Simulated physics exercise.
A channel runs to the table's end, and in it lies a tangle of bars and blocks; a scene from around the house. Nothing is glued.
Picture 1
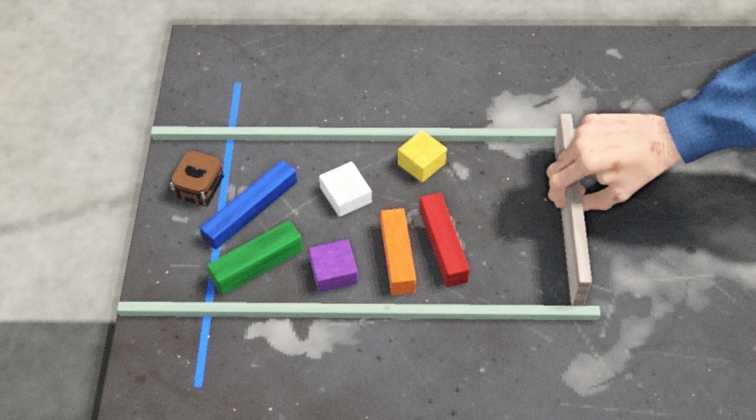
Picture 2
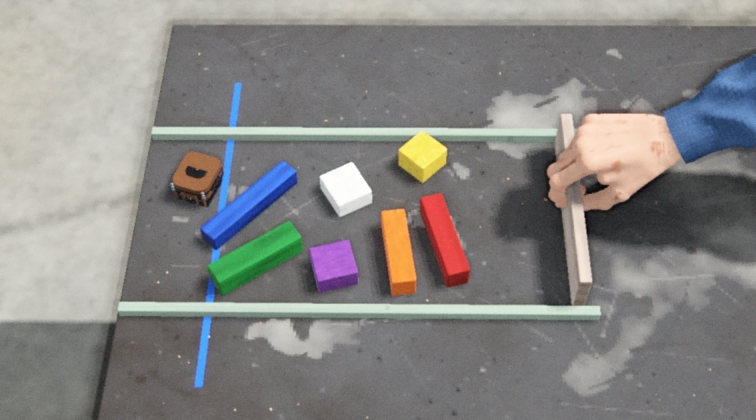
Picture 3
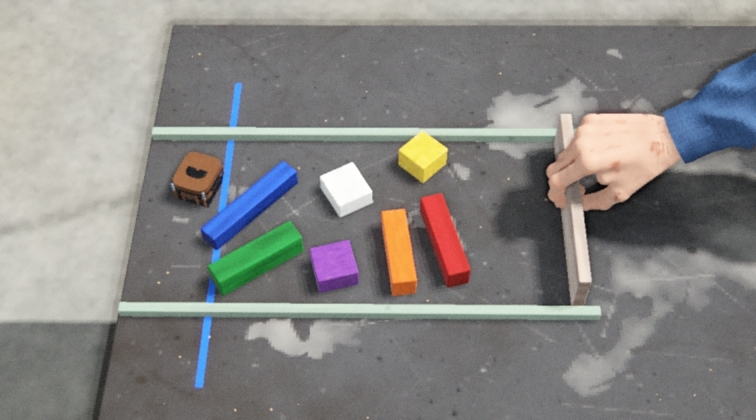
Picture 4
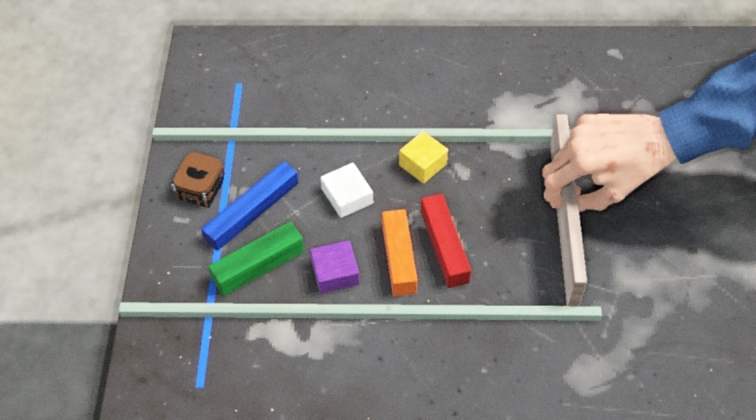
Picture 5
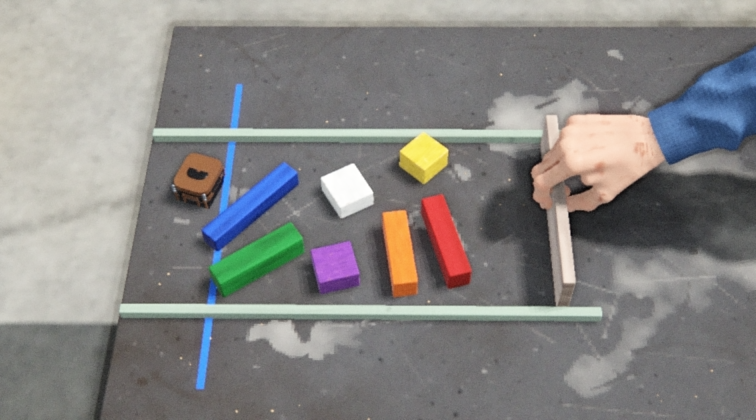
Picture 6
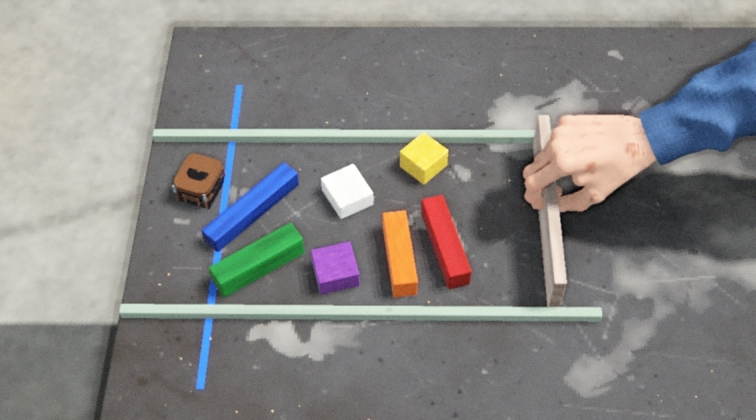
A hand slides an upright board slightly left between two rails toward scattered colored blocks.
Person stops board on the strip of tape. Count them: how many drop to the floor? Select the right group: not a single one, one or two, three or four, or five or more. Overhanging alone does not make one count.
The right group is one or two.
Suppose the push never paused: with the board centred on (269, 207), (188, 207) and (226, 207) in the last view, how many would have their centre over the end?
Going through the three positions, you'd get 0, 4 and 1.
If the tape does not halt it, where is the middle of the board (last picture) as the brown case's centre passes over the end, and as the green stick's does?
First near (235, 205), second near (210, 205).
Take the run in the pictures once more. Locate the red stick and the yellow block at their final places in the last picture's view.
In the last picture the red stick sits at (206, 240) while the yellow block sits at (205, 154).
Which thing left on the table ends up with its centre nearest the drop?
Answer: The blue stick.
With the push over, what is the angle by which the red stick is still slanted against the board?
The angle comes out near 0 degrees.
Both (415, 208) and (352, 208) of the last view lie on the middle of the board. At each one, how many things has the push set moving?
Tally: First 3; then 6.
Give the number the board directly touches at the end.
2 in contact.
Soon after, none off yet; brown case at rest near (200, 181); blue stick at rest near (251, 206); green stick at rest near (257, 260).
After that, none off yet; brown case at rest near (200, 181); blue stick at rest near (251, 206); green stick displaced a little near (247, 252).
And then, none off yet; brown case displaced about its own width near (174, 174); blue stick displaced a little near (191, 194); green stick displaced about its own width near (185, 235).
In the end, the number that fall off is one or two; gone, brown case.
